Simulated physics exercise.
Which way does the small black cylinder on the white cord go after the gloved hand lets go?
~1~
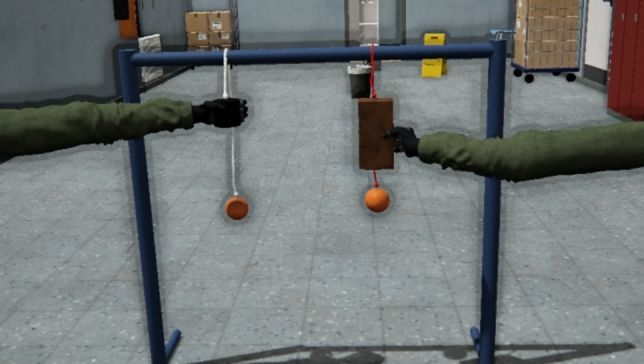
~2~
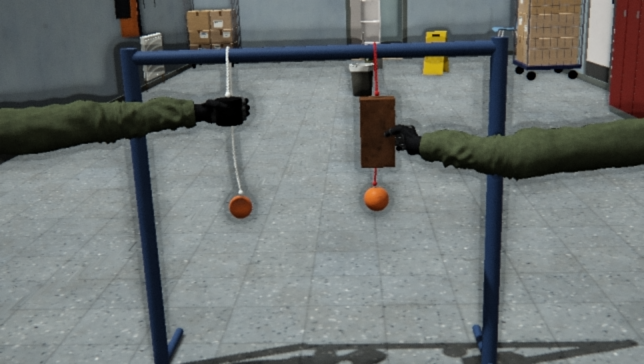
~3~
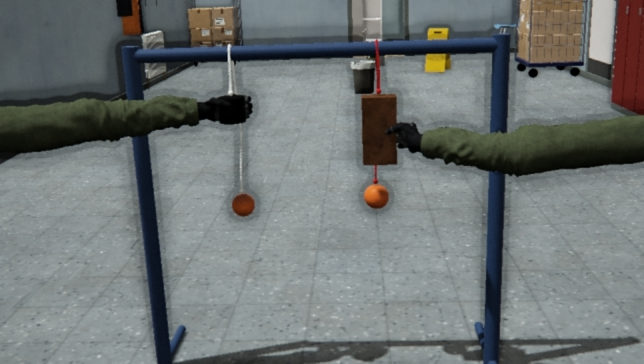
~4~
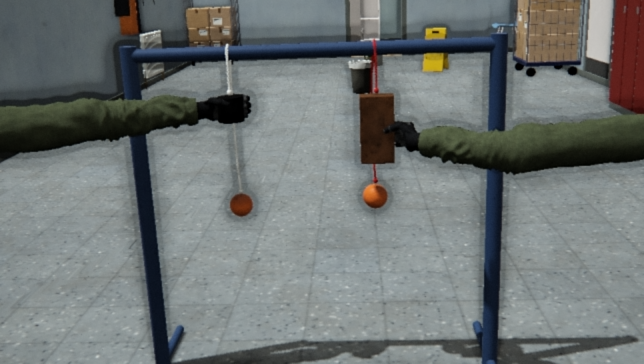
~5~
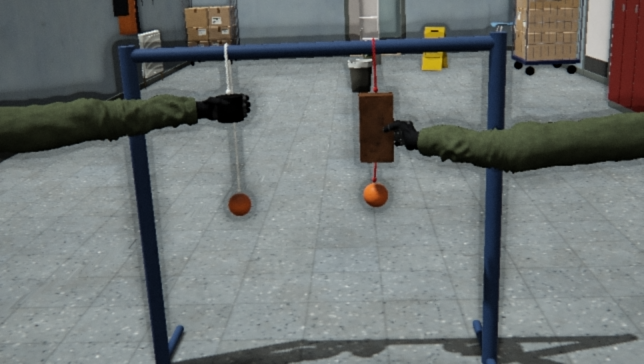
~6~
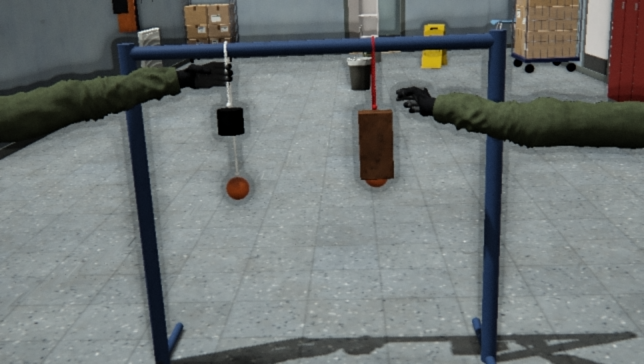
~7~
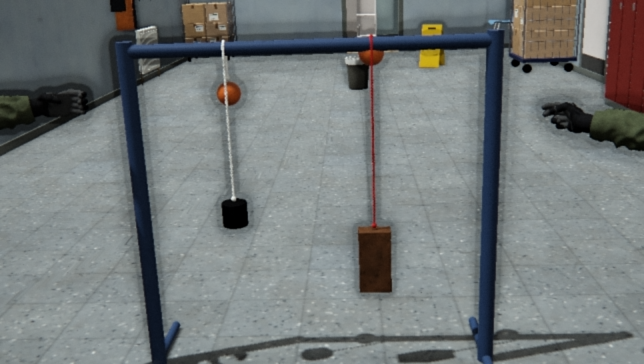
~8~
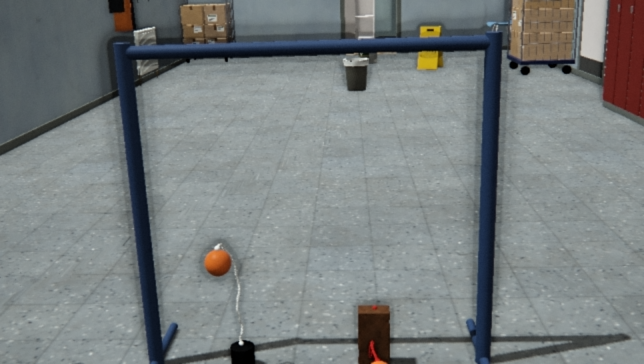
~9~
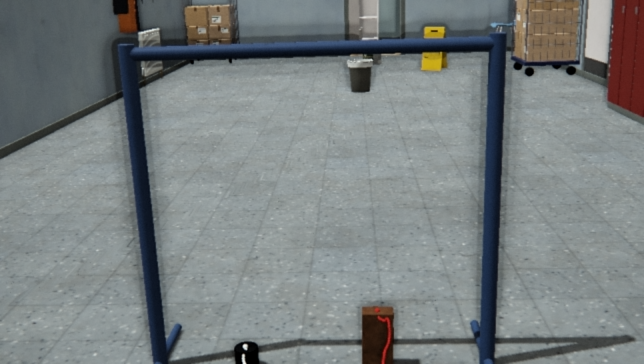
It moves down, dropping below the rail until it reaches the floor.
